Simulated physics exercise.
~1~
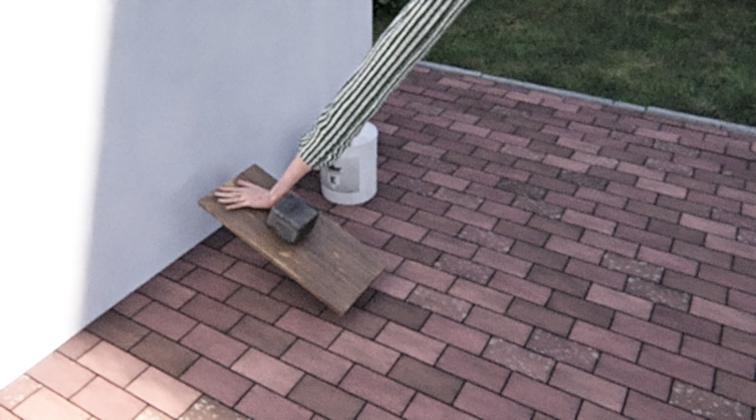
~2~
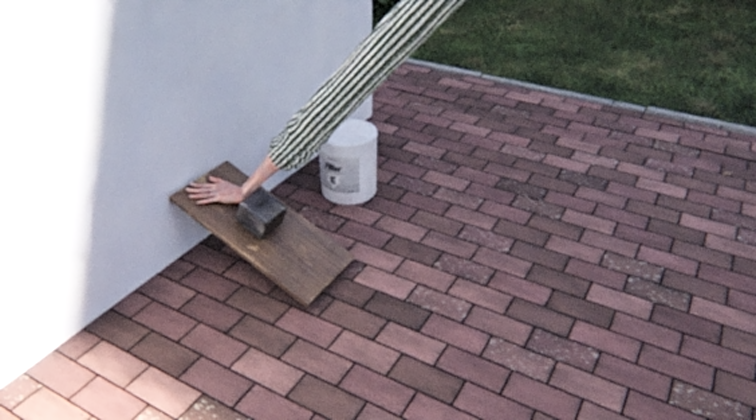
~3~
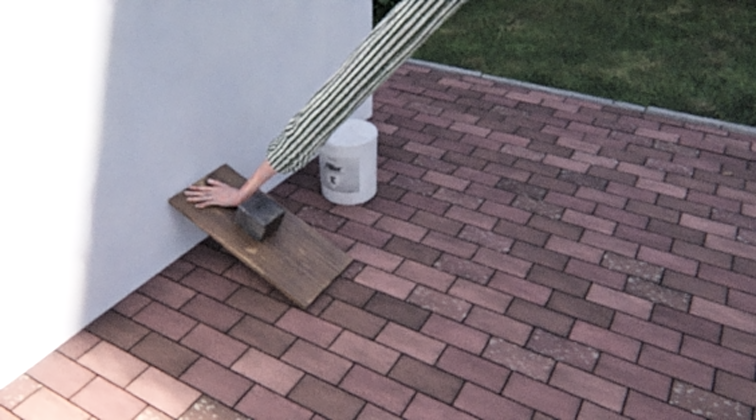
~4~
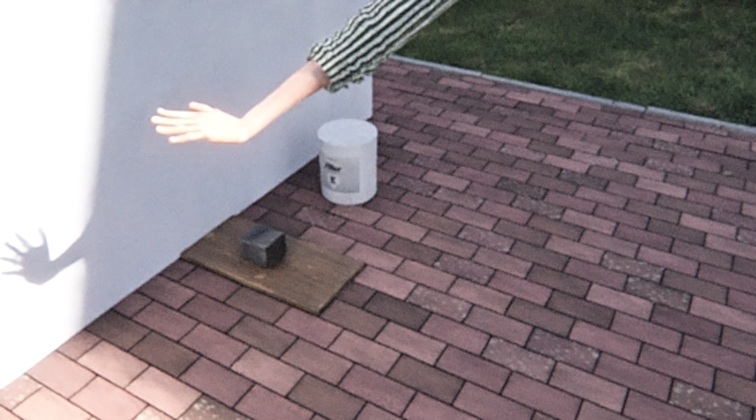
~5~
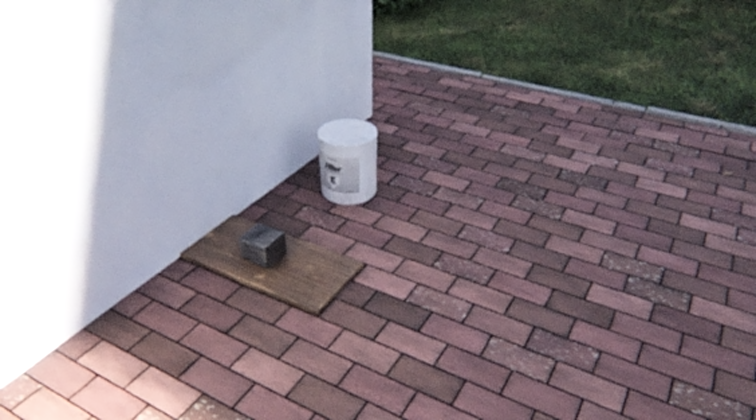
A brown board leaned on the wall by a hand slips flat once released.
